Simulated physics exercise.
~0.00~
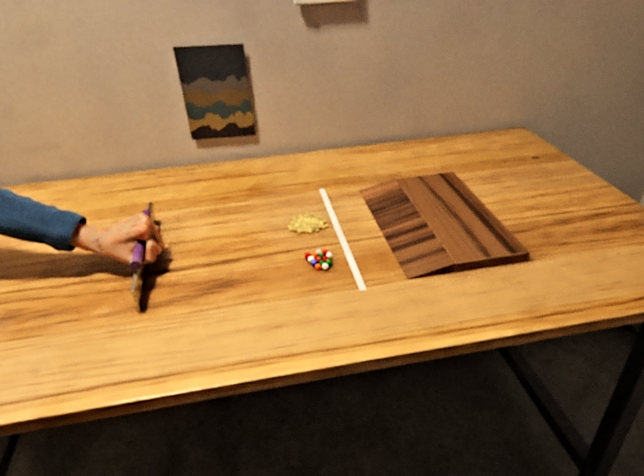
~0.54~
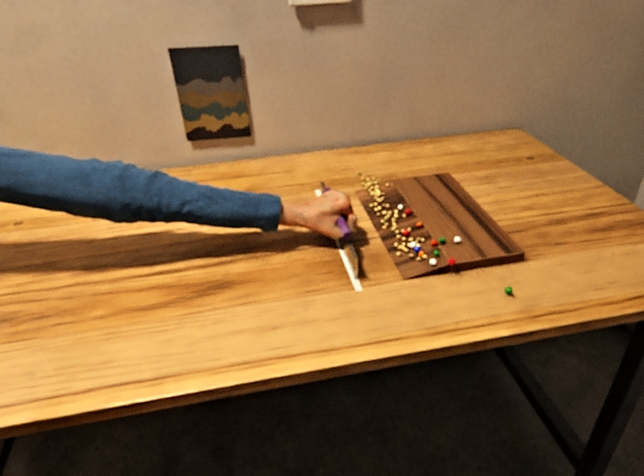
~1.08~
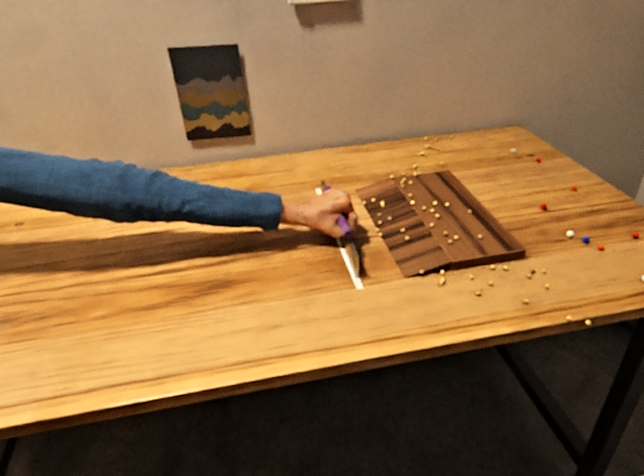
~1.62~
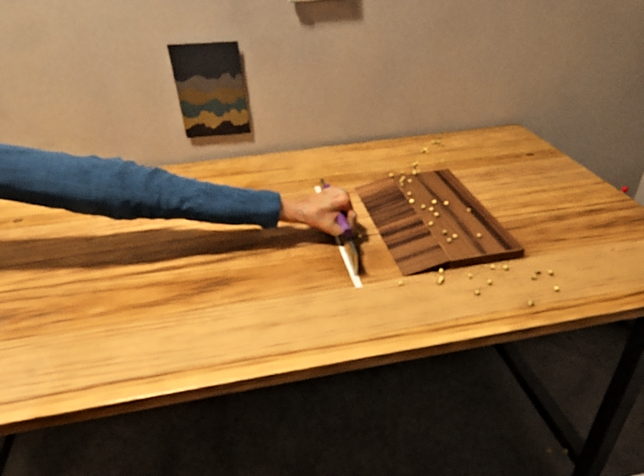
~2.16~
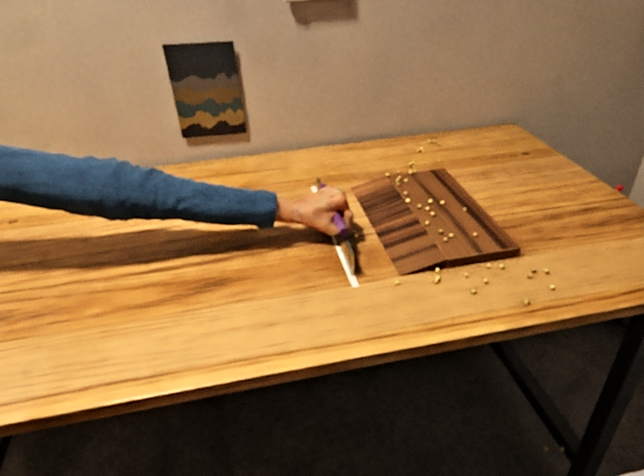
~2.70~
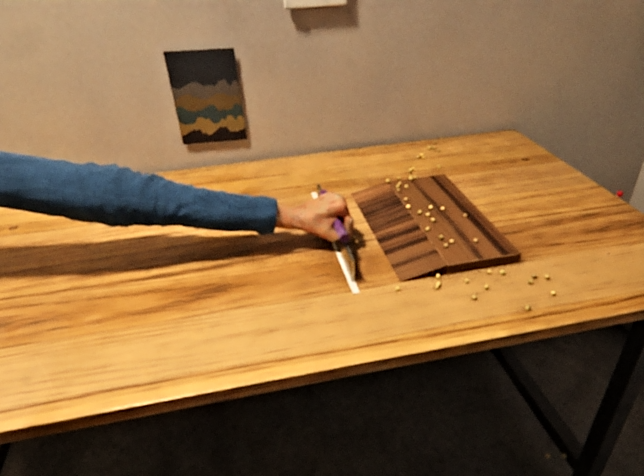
On a wooden table against a plain wall, a hand in a blue sleeve holds a purple-handled scraper to the left of two small heaps, one pale yellow and one of mixed colours. Beyond them lie a strip of white tape and a dark striped wooden slab with a ramp. The hand pushes the scraper right and stops at the tape, sending both heaps onto the dark wood. The coloured pieces race across it and scatter toward the table's right end, then disappear from the tabletop. The yellow pieces spread more slowly and come to rest, strewn over the dark wood and the table around it, while the hand stays at the tape.
